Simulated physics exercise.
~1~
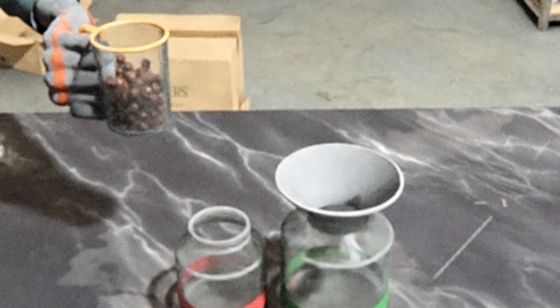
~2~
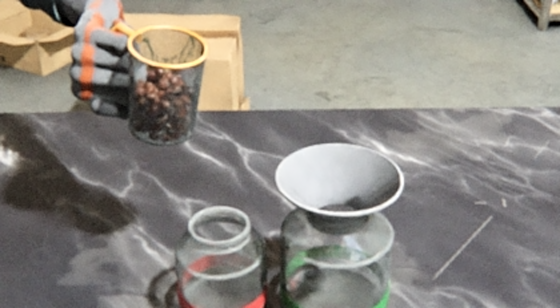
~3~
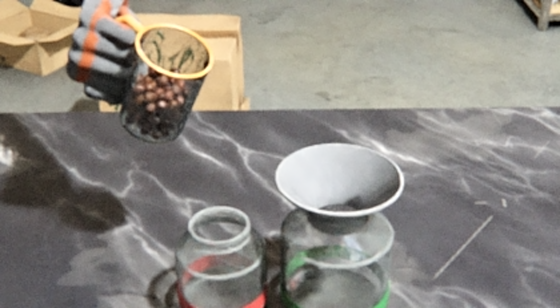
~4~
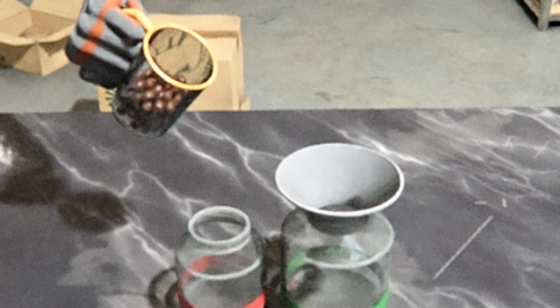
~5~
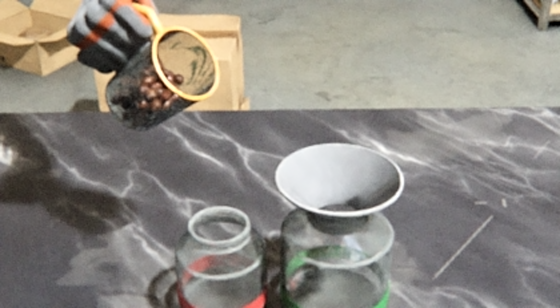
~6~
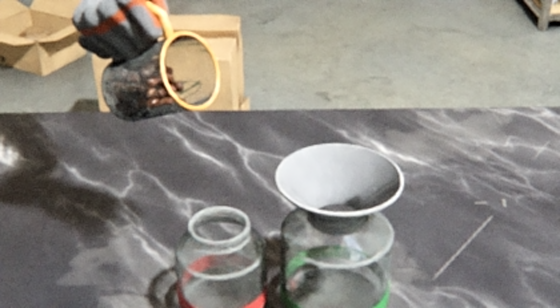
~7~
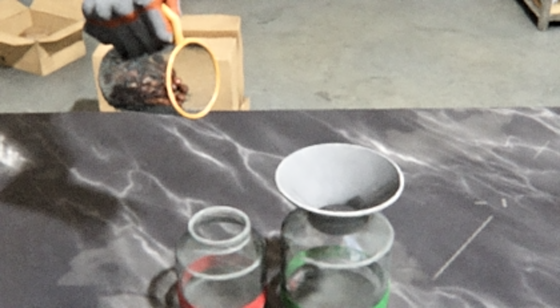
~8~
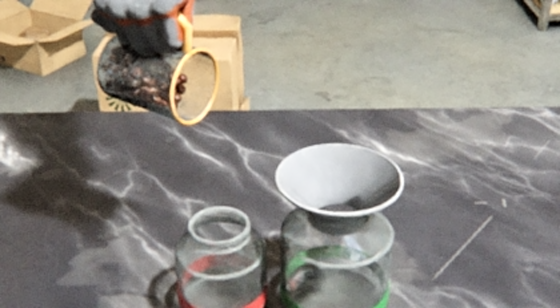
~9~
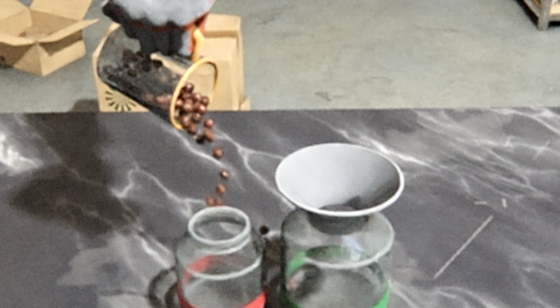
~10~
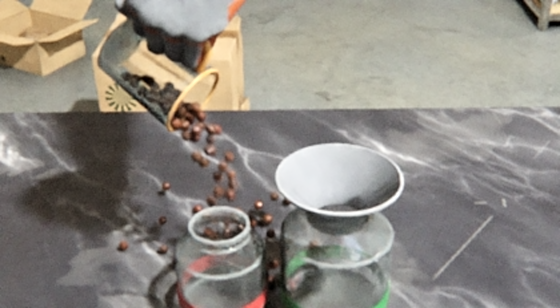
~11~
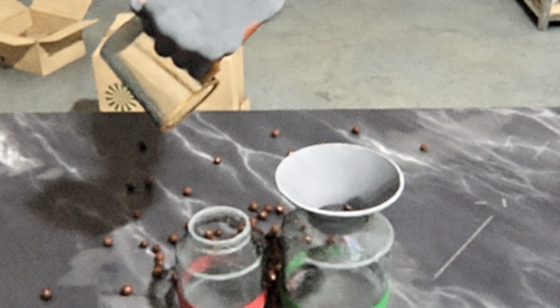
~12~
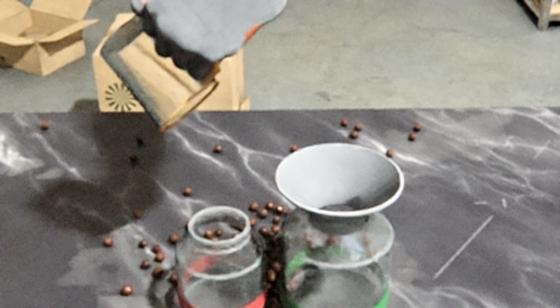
The clip shows a gloved hand tilting a clear cup of brown chocolate balls above a marble-patterned table, spilling them around a red-marked jar and a green-marked jar with a funnel, until the cup is tipped nearly upside down and balls lie scattered across the tabletop.
